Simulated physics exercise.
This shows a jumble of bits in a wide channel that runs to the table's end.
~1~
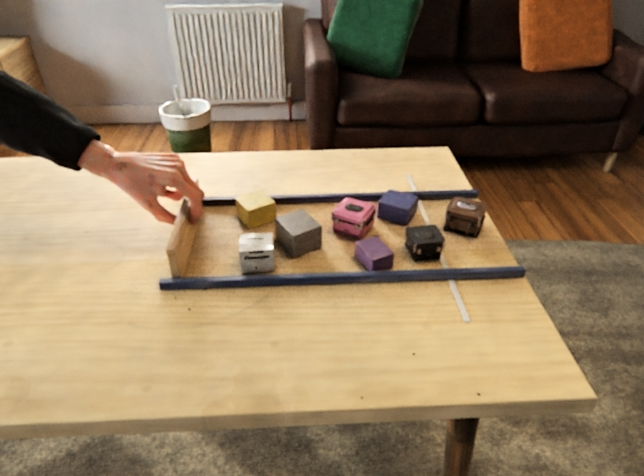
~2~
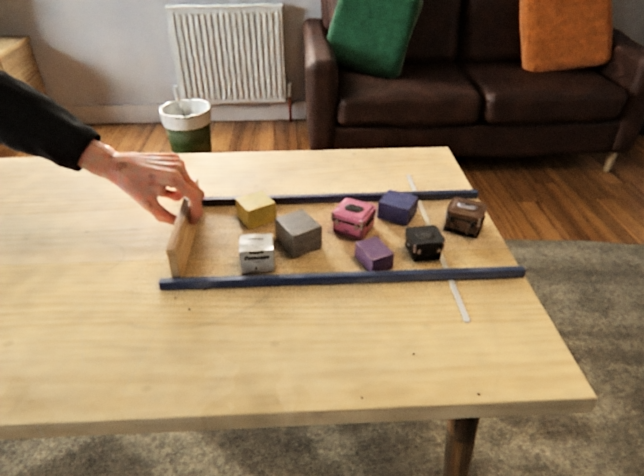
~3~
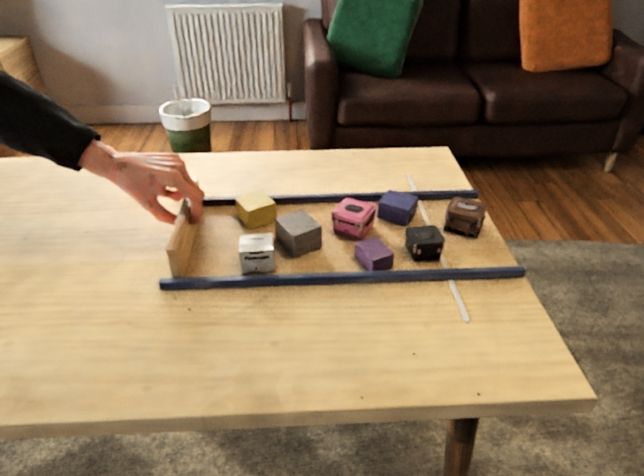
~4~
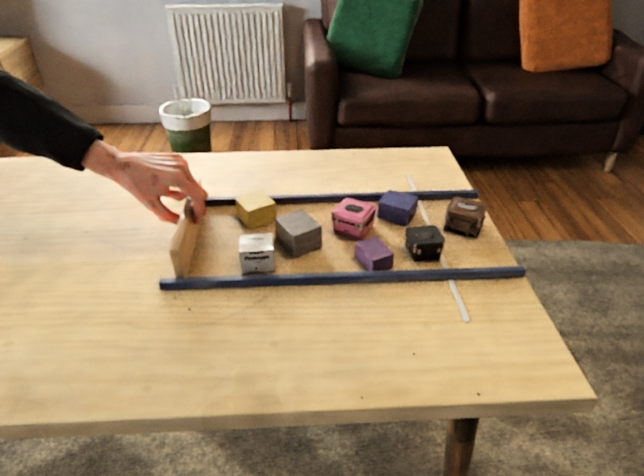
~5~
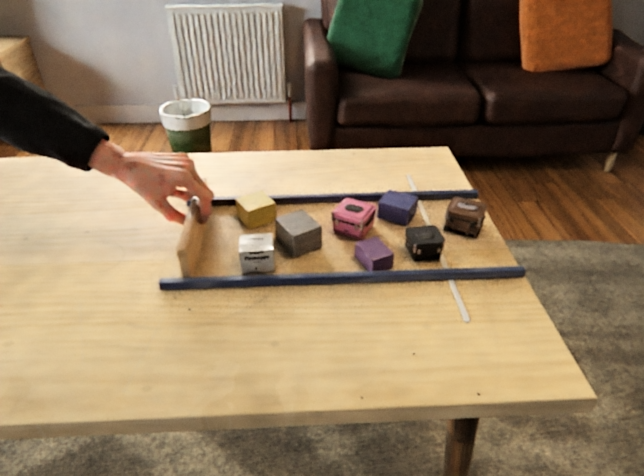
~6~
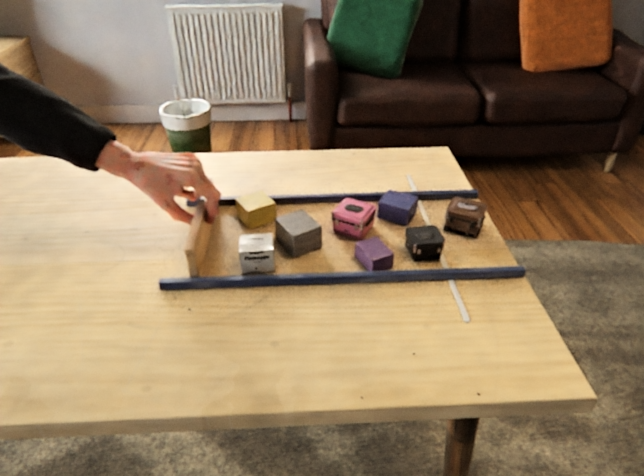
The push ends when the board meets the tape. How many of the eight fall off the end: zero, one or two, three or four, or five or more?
Outcome: The number that fall off is one or two.
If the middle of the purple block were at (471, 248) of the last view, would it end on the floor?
It tumbles off.
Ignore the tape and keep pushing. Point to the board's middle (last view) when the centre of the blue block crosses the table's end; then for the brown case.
Near (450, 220) and (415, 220).
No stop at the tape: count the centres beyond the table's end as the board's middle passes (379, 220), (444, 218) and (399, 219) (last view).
It would be 0, 2 and 0.
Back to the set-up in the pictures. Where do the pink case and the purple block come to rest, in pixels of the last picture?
About (478, 215), and the other about (491, 256).
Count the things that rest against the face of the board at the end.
It touches 3.
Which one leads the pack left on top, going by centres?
The black case ends nearest.
Soon after, none off yet; brown case at rest near (465, 216); black case at rest near (424, 244); blue block at rest near (398, 207).
By the end, the number that fall off is one or two; fallen, brown case.
